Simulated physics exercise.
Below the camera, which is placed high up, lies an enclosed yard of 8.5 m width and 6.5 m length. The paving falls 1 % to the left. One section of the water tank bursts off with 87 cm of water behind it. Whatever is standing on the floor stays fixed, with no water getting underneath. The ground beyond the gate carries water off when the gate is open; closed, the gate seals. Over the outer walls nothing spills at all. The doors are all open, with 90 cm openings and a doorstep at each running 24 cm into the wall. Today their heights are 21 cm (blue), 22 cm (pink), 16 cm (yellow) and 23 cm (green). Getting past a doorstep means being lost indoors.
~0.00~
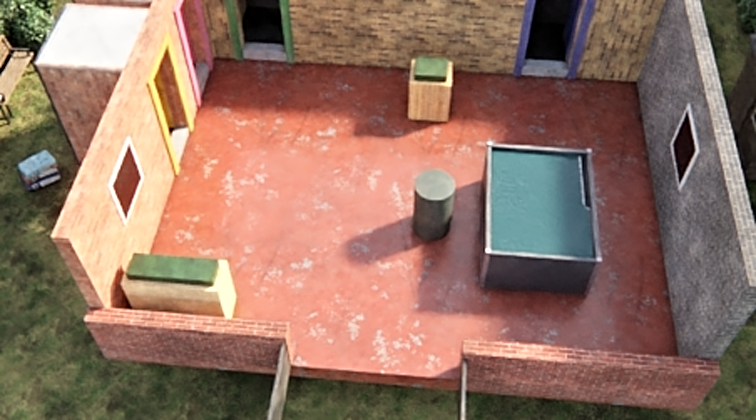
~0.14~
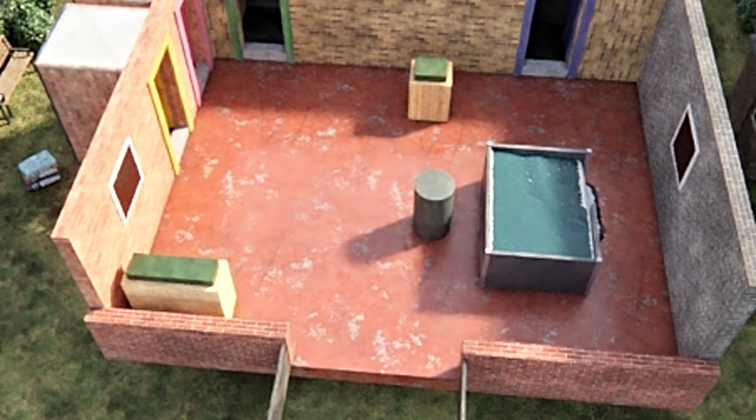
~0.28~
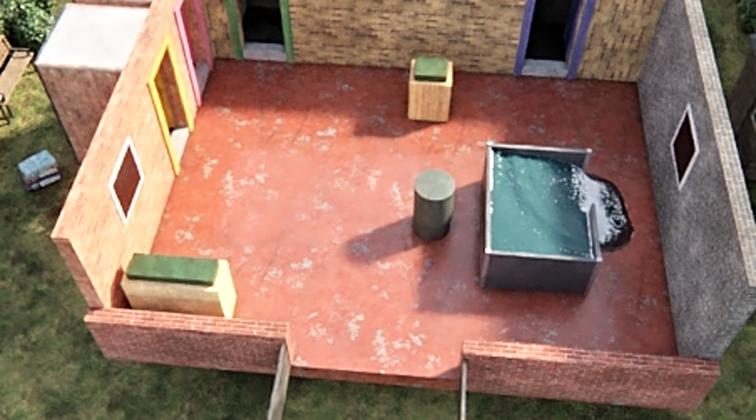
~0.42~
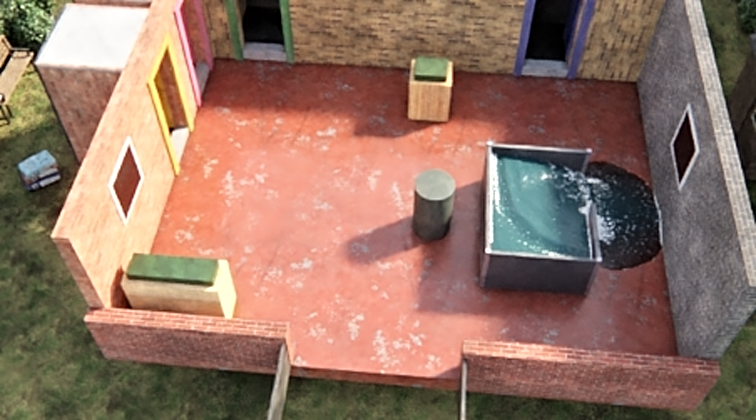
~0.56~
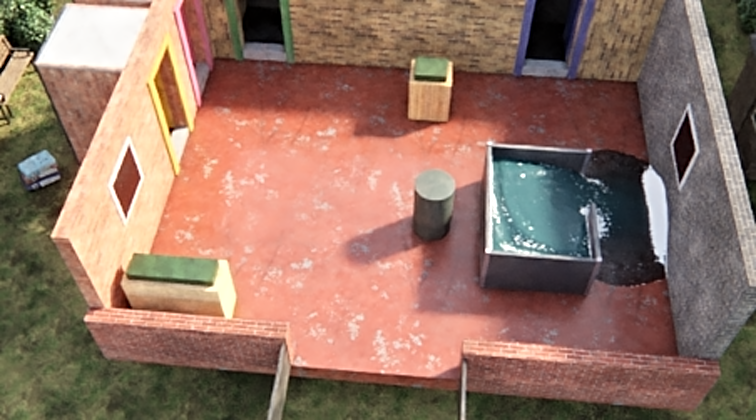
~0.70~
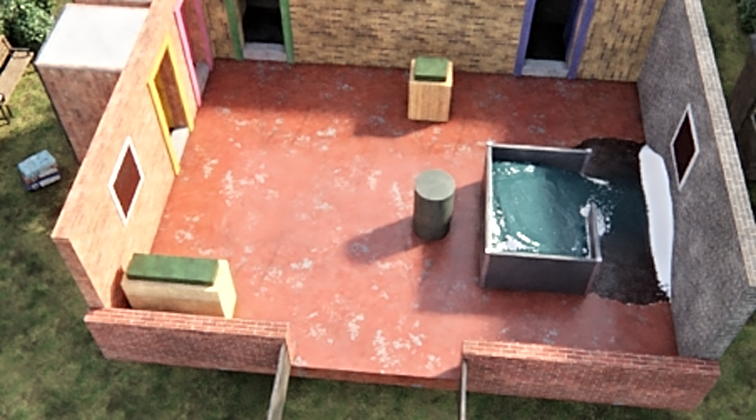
The clip shows a walled yard with red paving, a grey cylinder and a water tank; water bursts from the tank's right side, spreads across the paving to the grey wall, and foams white along its base.
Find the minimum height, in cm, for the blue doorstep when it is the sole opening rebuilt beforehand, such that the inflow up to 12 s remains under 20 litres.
The minimum height is about 14 cm.
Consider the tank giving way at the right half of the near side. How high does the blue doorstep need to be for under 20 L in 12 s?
About 10.5 cm.
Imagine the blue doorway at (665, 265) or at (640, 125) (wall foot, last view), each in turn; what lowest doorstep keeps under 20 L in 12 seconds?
About 27 cm for the first and 11.0 cm for the second.
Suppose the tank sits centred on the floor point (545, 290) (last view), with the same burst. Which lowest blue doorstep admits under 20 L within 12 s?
Near 17 cm.
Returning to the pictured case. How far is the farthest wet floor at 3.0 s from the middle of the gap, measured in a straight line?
The front is some 5.0 m out.
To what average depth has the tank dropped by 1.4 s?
It averages near 52 cm.
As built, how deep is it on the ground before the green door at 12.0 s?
Depth: Near 8.5 cm.
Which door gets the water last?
Last comes the yellow one.
After 1.4 s water covers 15 % of the floor, deepest (57 cm) near (645, 210); it has not reached the blue door.
After 3.0 s water covers 30 % of the floor, deepest (32 cm) near (627, 87); 19 cm at the blue door, 1 litre in over its 21 cm doorstep.
After 12.0 s water covers 95 % of the floor, deepest (14 cm) near (122, 337); 4 cm at the blue door, 2 litres in over its 21 cm doorstep.
At the blue door as built, the water arrived by 1.9 s and peaked near 21 cm at 2.4 s.
Run again over the same 12 s with other heights there, 34 litres in over 12 cm, 10 litres over 16.5 cm. The limit of 20 litres is kept from about 14 cm up.
